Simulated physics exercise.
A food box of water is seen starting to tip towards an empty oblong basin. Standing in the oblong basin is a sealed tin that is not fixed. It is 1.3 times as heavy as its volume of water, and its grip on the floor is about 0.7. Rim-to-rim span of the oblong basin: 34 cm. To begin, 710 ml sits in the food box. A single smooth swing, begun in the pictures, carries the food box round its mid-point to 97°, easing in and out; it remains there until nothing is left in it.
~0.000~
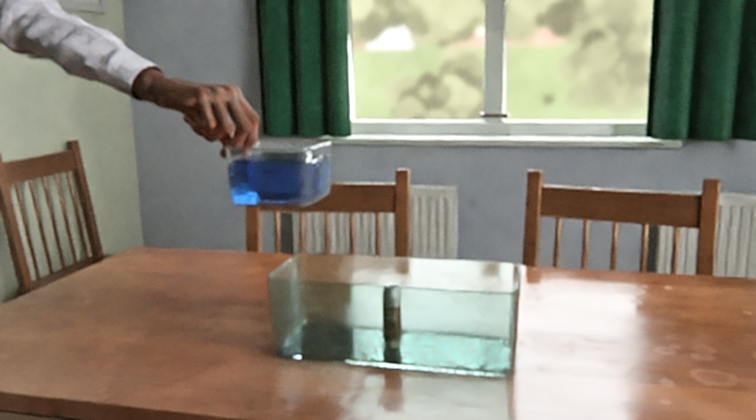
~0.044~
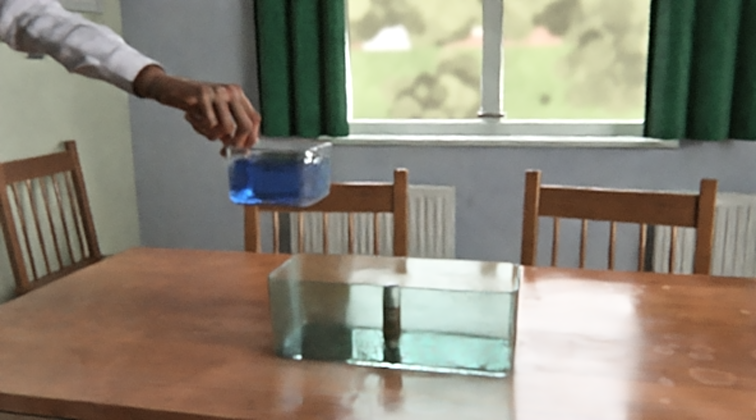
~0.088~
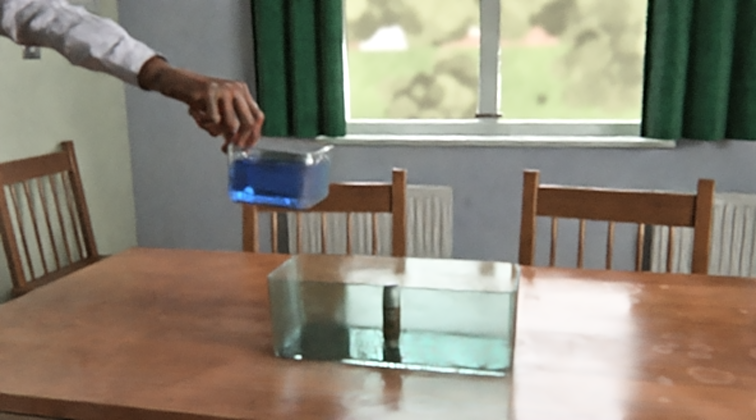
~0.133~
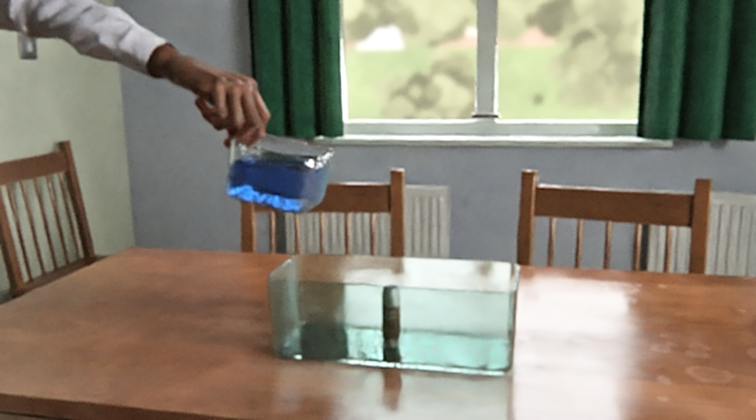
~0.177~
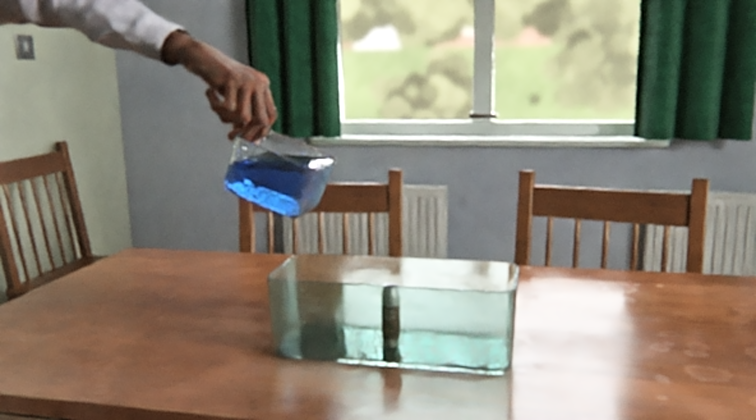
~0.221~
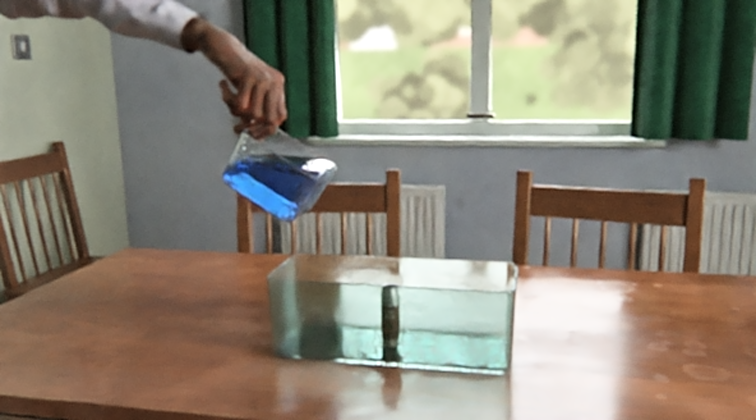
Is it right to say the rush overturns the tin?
Right.
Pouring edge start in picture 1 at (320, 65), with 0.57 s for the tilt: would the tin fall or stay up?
Then it stays on its base.
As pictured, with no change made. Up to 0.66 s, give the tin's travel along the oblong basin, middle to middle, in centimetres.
I'd put it at around 2 centimetres.
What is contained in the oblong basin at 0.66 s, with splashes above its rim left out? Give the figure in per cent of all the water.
Near 82 in a hundred.
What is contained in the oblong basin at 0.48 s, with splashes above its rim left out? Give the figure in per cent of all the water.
Close to 20 in a hundred.
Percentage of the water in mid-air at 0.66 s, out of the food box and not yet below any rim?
About 7 per cent.
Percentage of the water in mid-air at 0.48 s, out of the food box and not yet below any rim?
Close to 44 per cent, I'd say.
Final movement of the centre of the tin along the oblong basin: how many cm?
7.5 cm.
After 0.48 s the tilt is 91° and 36 per cent is still to pour; the tin stands where it began.
After 0.66 s the tilt is 97° and 10 per cent is still to pour; the tin leans 5°.
After 0.86 s the tilt is 97° and 3 per cent is still to pour; the tin leans 19°.
After 1.07 s the tilt is 97° and 1 per cent is still to pour; the tin lies on its side.
In the end the tin lies on its side.
